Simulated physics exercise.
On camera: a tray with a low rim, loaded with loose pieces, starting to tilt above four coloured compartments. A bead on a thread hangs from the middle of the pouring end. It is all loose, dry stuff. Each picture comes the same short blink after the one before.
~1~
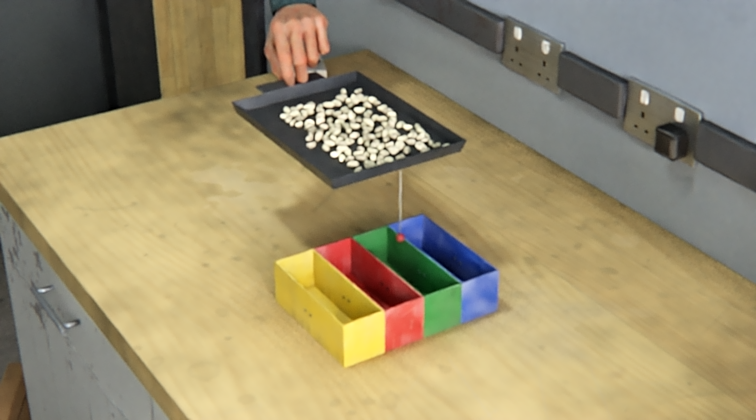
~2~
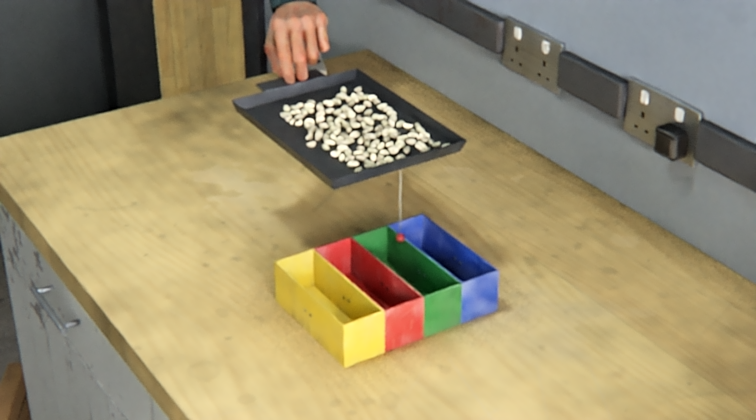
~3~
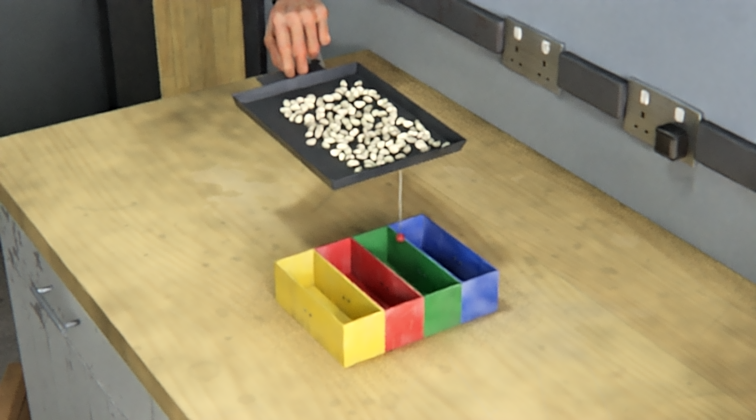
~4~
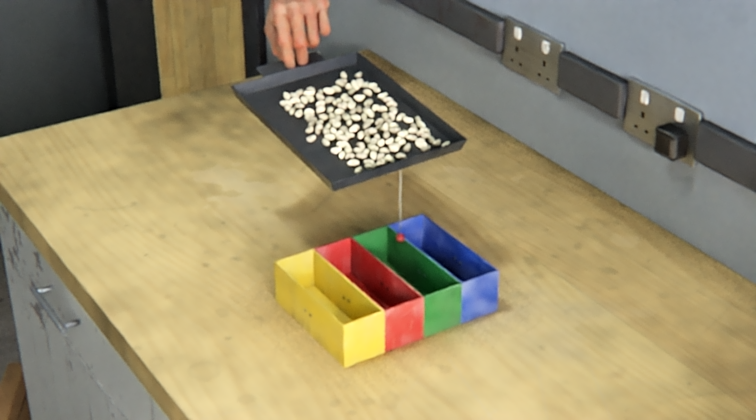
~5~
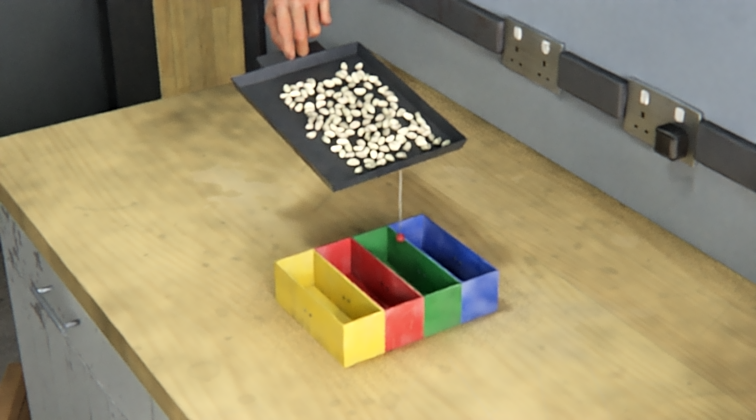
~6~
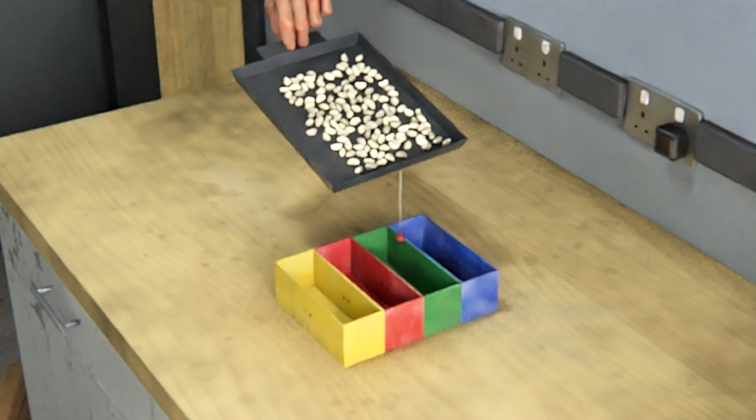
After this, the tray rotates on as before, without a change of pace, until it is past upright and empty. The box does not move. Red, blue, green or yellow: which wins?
Most goes to the red cell.
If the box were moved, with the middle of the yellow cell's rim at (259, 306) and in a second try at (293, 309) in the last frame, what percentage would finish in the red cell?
The first gives 0 %, the second 20 %.
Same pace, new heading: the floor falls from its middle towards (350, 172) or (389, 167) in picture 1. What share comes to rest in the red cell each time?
The first gives 60 %, the second 30 %.
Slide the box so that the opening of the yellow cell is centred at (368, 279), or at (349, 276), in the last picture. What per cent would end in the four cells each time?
First some 80, then 90 per cent.
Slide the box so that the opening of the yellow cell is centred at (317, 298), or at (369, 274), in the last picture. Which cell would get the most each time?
First the red one, then yellow.
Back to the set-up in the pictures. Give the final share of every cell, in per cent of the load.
Yellow cell near 20; red cell near 40; green cell near 20; blue cell near 20.
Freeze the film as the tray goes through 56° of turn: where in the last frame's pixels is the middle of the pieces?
At about (376, 142).
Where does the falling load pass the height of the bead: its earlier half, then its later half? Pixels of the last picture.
The first part at (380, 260); the rest at (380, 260).
Soon after the last picture, tray tipped steeply; nearly all on the tray; a stray few falling or outside the box.
A little later, tray tipped right over; most on the tray; a stray few in the red cell; a stray few in the blue cell; a stray few in the yellow cell; a stray few in the green cell; a small part falling or outside the box.
Later still, tray tipped past a quarter turn; about a third in the red cell; about a quarter in the green cell; about a quarter in the yellow cell; a small part in the blue cell; a stray few falling or outside the box.
At rest, tray tipped past a quarter turn; about a third in the red cell; about a quarter in the green cell; about a quarter in the yellow cell; a small part in the blue cell; a stray few outside the box.
